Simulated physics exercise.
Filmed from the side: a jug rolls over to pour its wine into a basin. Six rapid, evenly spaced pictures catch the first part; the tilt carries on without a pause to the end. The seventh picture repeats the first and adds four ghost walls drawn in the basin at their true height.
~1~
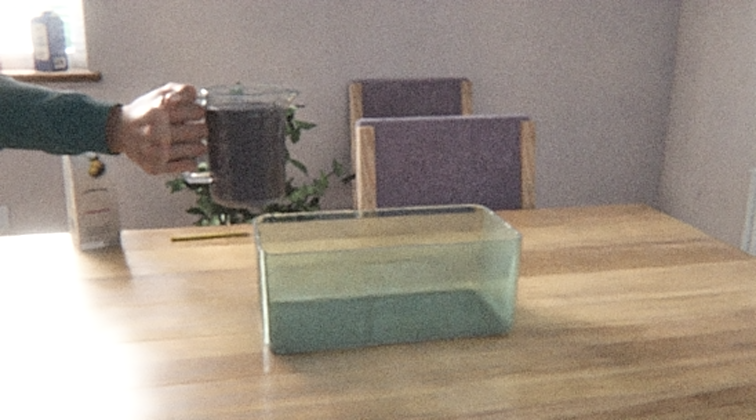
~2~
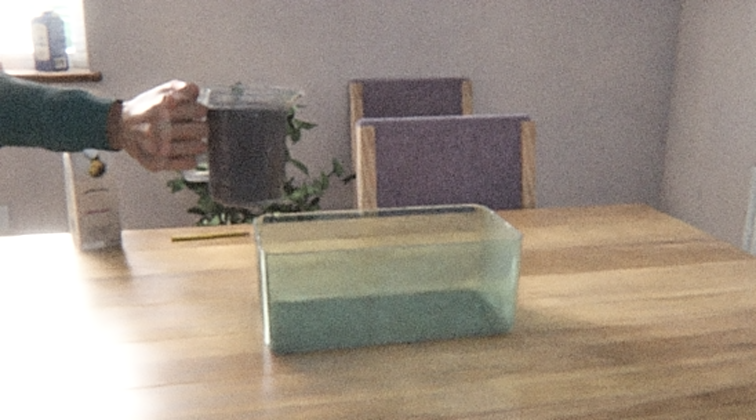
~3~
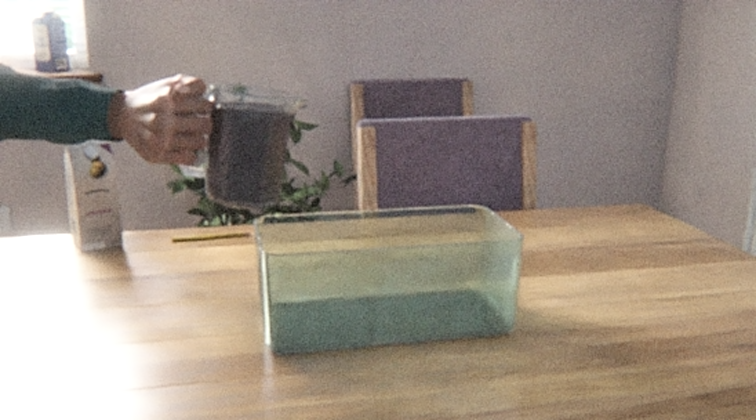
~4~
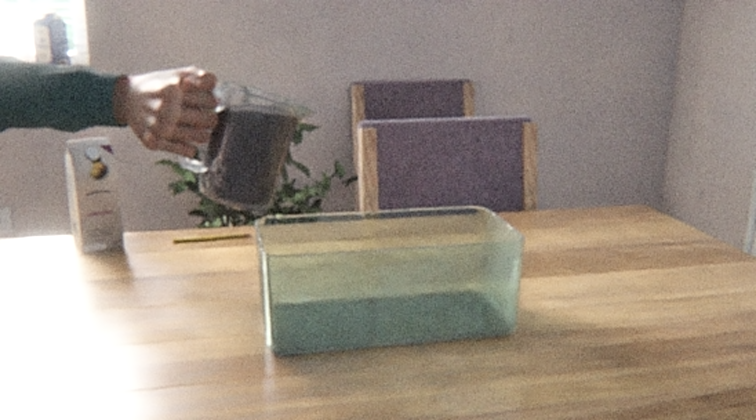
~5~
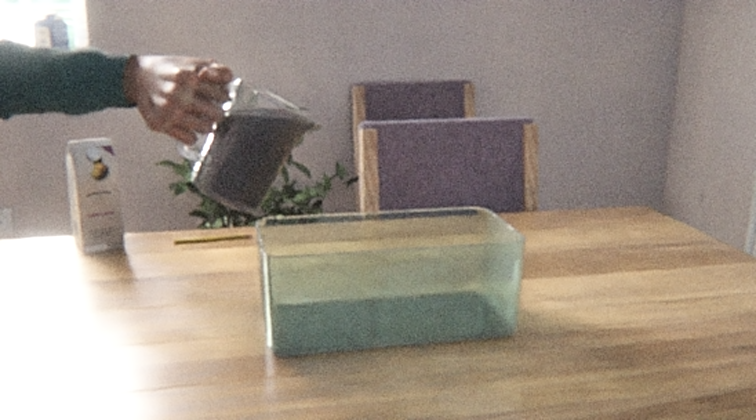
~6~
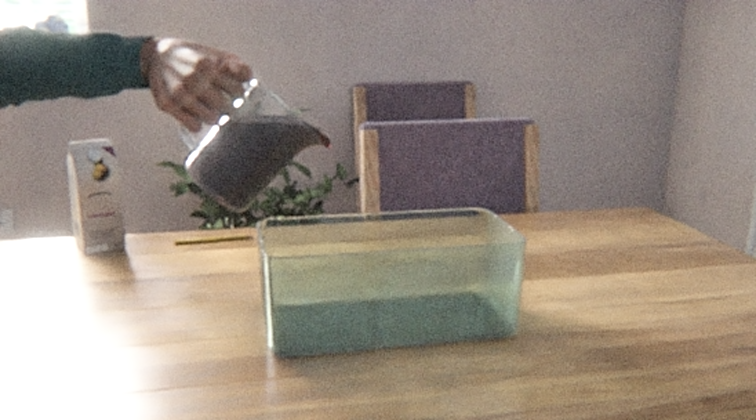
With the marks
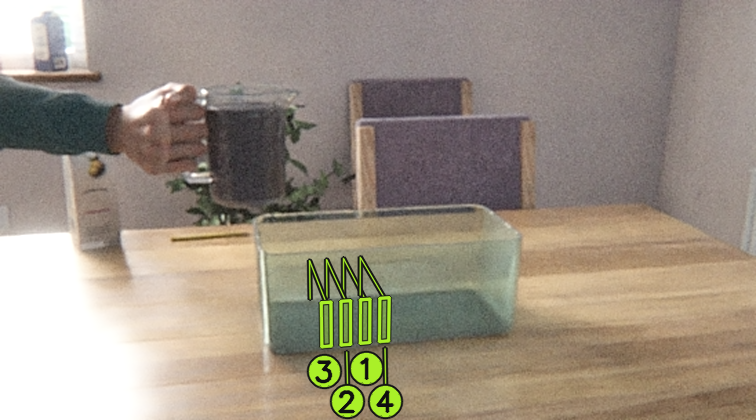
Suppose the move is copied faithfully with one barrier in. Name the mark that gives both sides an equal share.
1.
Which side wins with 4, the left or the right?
The left one.
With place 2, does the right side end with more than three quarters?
Yes.
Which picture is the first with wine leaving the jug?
Picture 6.
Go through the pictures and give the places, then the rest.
The first frame shows upright, lip at (299, 91); basin from (266, 351) to (513, 329); nothing has left yet.
The second frame shows upright, lip at (301, 93); nothing has left yet.
The third frame shows tipped about 8°, lip at (307, 100); nothing has left yet.
The fourth frame shows tipped about 17°, lip at (314, 111); nothing has left yet.
The fifth frame shows tipped about 29°, lip at (320, 126); nothing has left yet.
The sixth frame shows tipped about 43°, lip at (324, 144); wine is over the lip, down to (324, 144).
In lime, 1 at (365, 350); 2 at (346, 351); 3 at (327, 353); 4 at (384, 348).
With 1, about 54 % ends left of the wall and 45 % right of it.
With 2, about 14 % ends left of the wall and 85 % right of it.
With 3, about 3 % ends left of the wall and 96 % right of it.
With 4, about 88 % ends left of the wall and 9 % right of it; 3 % is lost outside.
